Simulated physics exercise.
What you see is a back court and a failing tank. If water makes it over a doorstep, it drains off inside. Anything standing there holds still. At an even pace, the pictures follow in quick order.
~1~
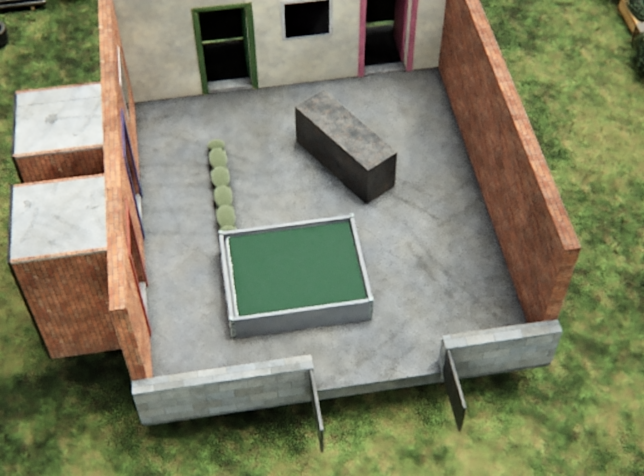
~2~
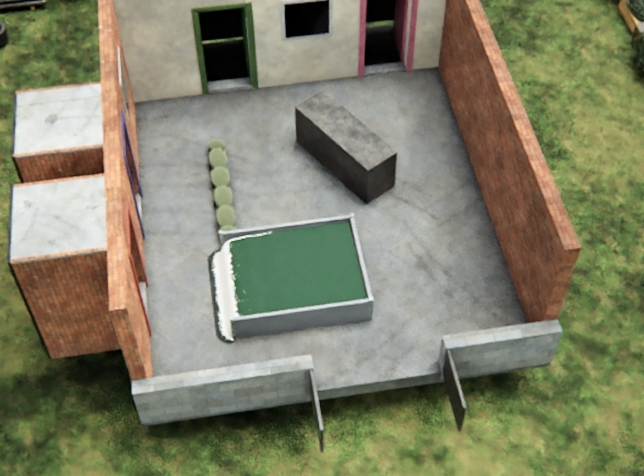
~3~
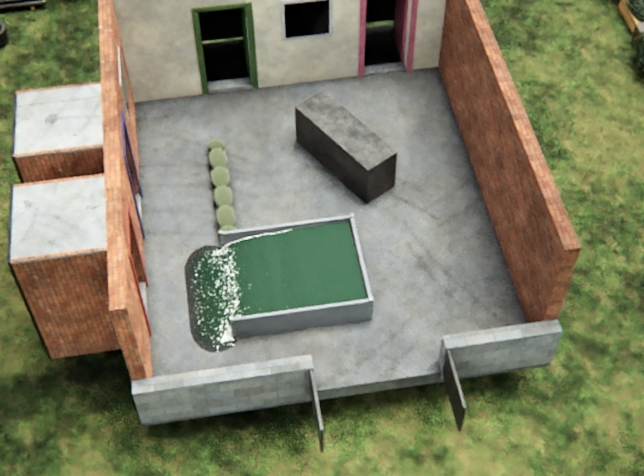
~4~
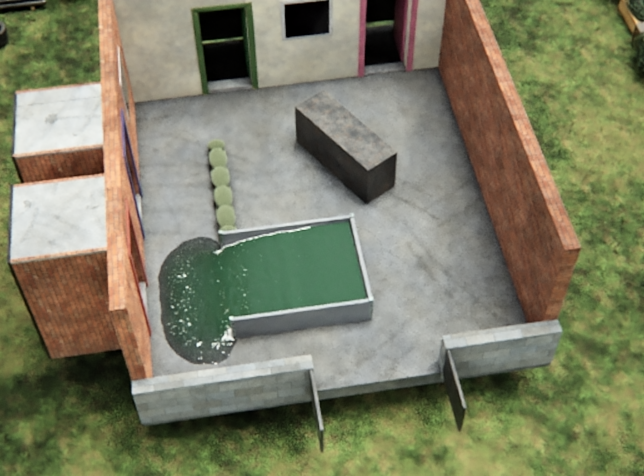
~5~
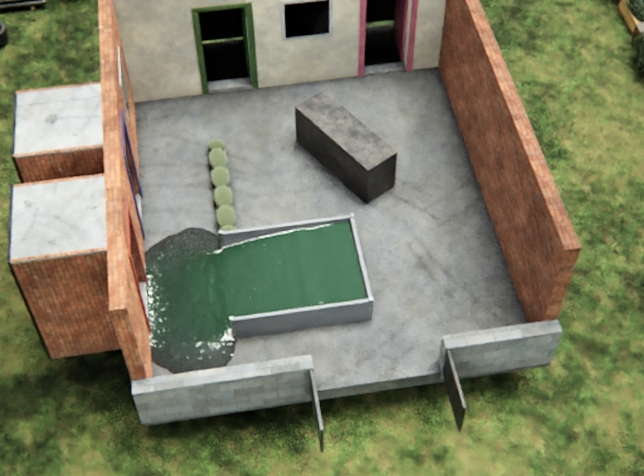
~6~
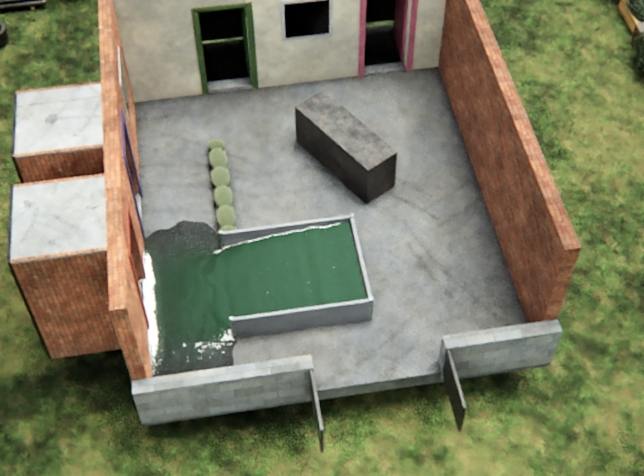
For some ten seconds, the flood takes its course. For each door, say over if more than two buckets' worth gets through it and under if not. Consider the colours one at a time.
Green door: Under, pink door: Under, blue door: Under, red door: Over.
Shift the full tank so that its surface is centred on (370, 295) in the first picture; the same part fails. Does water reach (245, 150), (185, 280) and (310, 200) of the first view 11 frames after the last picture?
Spared, hit, spared.
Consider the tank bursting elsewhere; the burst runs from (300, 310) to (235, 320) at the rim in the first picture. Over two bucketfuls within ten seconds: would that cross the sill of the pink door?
The pink one lets less in.
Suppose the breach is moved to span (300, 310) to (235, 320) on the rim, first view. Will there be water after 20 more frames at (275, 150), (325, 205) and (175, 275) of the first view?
Taken in turn they're unwetted, unwetted and swamped.
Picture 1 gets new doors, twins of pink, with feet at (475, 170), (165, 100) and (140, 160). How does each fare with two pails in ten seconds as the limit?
Log: Door one misses the mark; door two beats the mark; door three misses the mark.
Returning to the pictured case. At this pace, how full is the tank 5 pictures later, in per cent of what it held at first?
My reading is 62 %.
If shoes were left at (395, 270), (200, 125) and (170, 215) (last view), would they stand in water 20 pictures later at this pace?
The three points read clear, soaked through and soaked through.
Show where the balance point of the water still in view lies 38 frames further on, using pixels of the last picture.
Close to pixel (256, 242).
A moment on, water covers 15 % of the floor; the green door not reached, the pink door not reached, the blue door wet at the sill, nothing in, the red door over two buckets in.
Next, water covers 20 % of the floor; the green door not reached, the pink door not reached, the blue door wet at the sill, nothing in, the red door far over two buckets in.
Then, water covers 35 % of the floor; the green door wet at the sill, nothing in, the pink door not reached, the blue door under two buckets in, the red door far over two buckets in.
Later, water covers 60 % of the floor; the green door under two buckets in, the pink door wet at the sill, nothing in, the blue door under two buckets in, the red door far over two buckets in.
In the end, water covers 85 % of the floor; the green door under two buckets in, the pink door wet at the sill, nothing in, the blue door under two buckets in, the red door far over two buckets in.
